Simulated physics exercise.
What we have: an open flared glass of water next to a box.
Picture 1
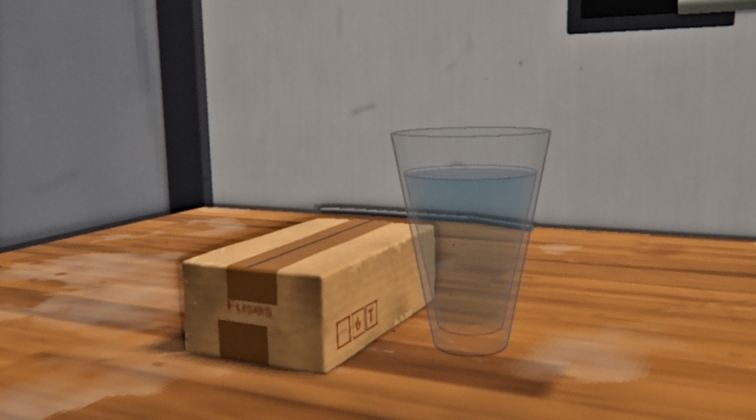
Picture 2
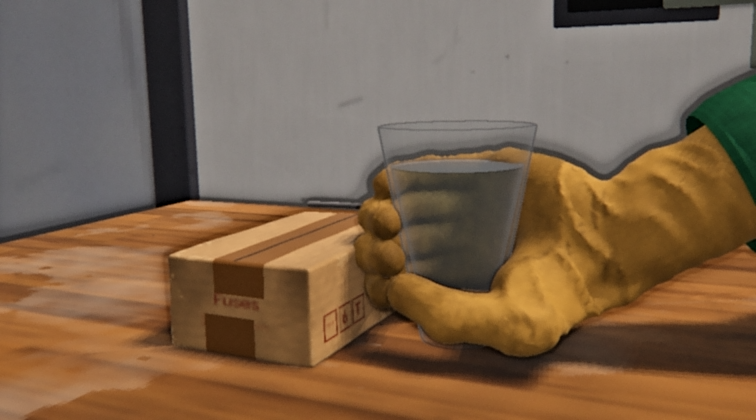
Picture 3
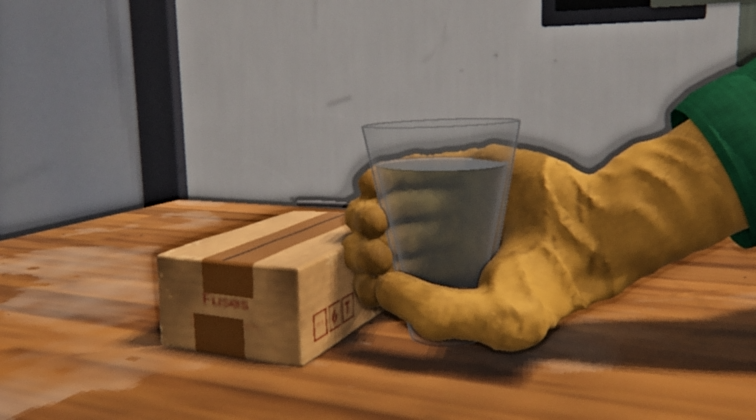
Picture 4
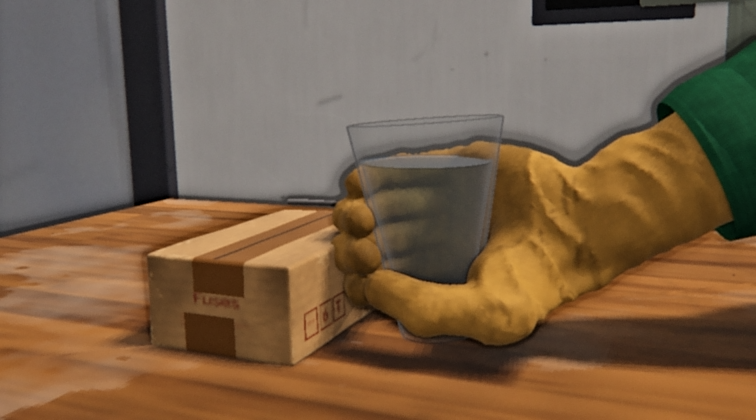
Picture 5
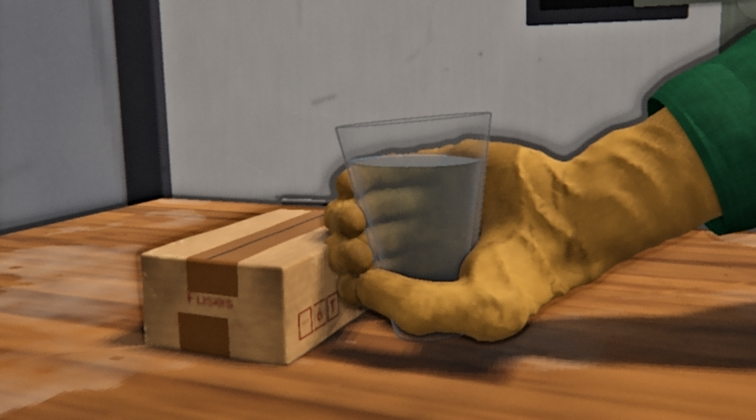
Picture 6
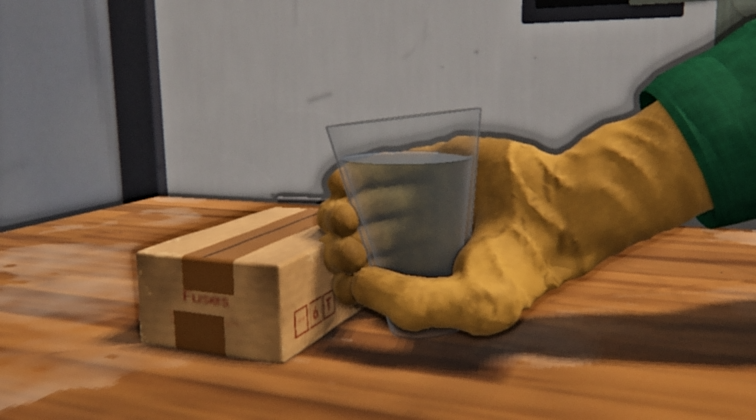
On a wooden tabletop, a yellow-gloved hand grasping a flared glass of water and tilting it slightly left beside a cardboard box.
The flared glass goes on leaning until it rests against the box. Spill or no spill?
It stays dry outside.
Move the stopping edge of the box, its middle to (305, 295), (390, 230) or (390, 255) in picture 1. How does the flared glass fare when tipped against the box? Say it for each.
As listed: Spills, stays dry, stays dry.
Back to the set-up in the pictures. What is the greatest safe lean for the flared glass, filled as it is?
Roughly 35°.
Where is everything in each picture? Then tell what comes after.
It stands upright; flared glass (470, 229) about three quarters full, in the first picture.
A hand takes hold; flared glass about three quarters full, surface at (457, 167); box (307, 276), in the second picture.
Tipping on its foot; flared glass (443, 221) about three quarters full, in the third picture.
The top moves towards the box; flared glass about three quarters full, surface at (427, 162); box (288, 274), in the fourth picture.
On the way over; flared glass (421, 217) about three quarters full, in the fifth picture.
It is leaning; flared glass about three quarters full, surface at (408, 159); box (278, 272), in the sixth picture.
Shortly, the flared glass leans by about 15°; none is lost.
Then, the flared glass leans by about 20°; none is lost.
At the finish, the flared glass leans by about 20°, against the box; none is lost.
